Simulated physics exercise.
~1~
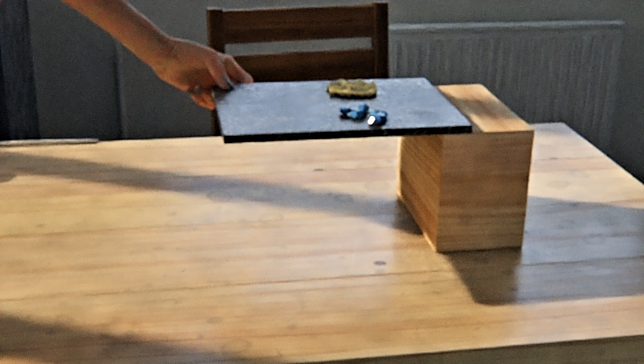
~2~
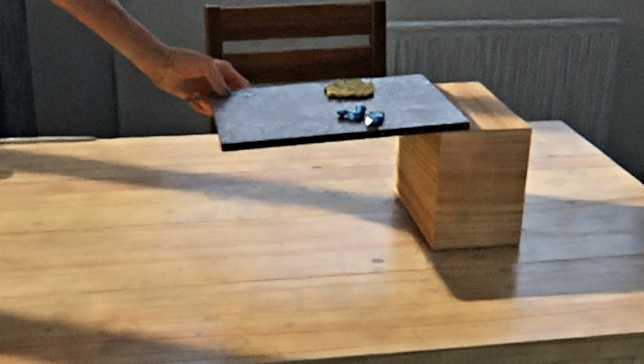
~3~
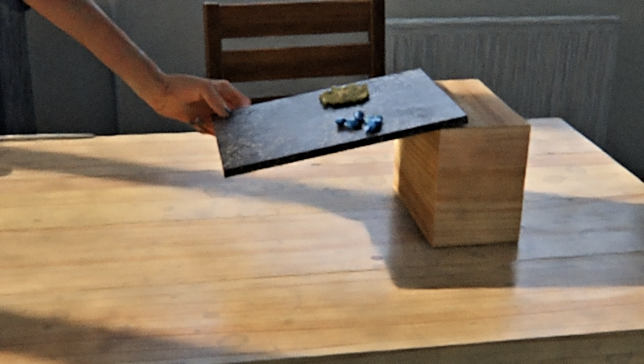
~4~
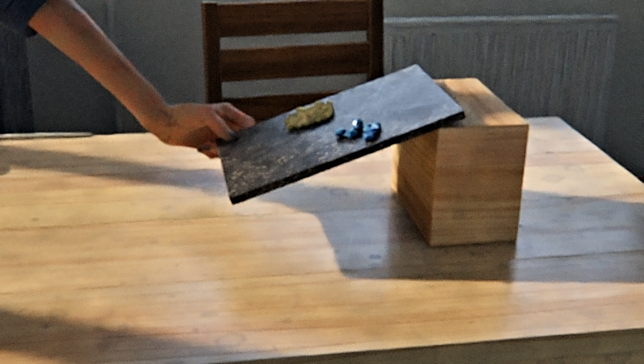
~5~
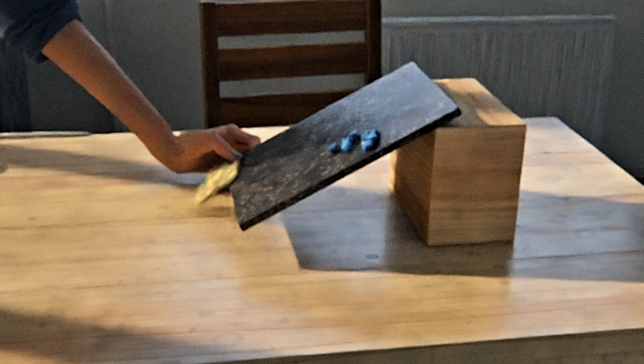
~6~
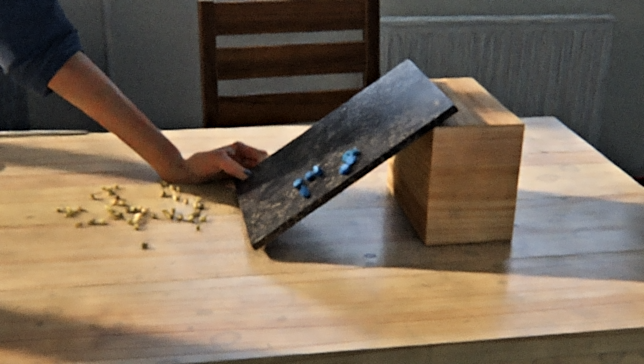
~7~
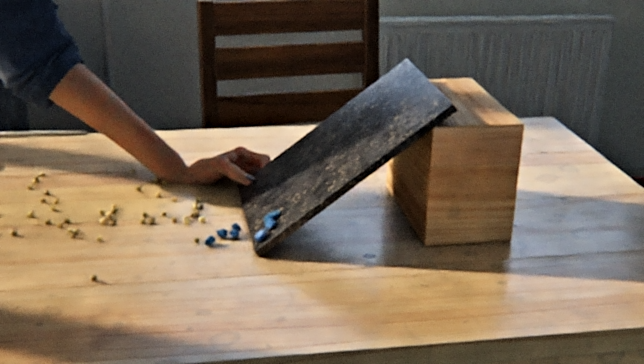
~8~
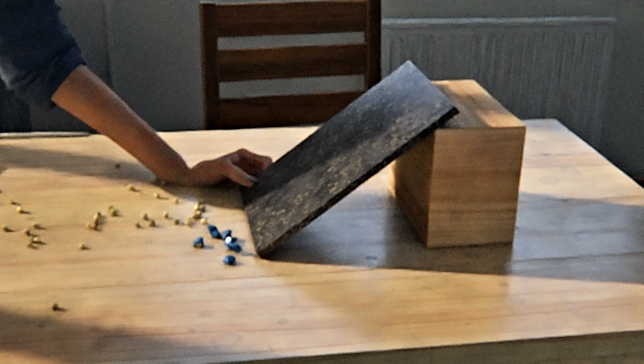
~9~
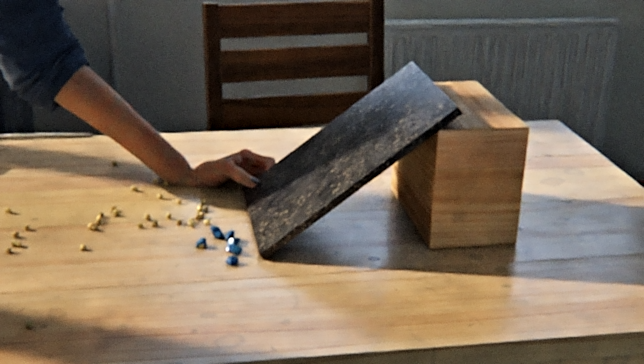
A dark flat board, one end propped on a wooden block and the other held by a hand, carries a yellowish heap at the back and a blue heap at the front. The hand lowers its end toward the table, tilting the board into a ramp. The yellowish heap slides first, slipping off the low end and scattering leftward across the tabletop in small pieces. The blue pieces follow once the slope is steeper, sliding down and off the board. At the end the board rests bare, with the blue pieces clustered near its foot and the yellowish ones spread farther left.
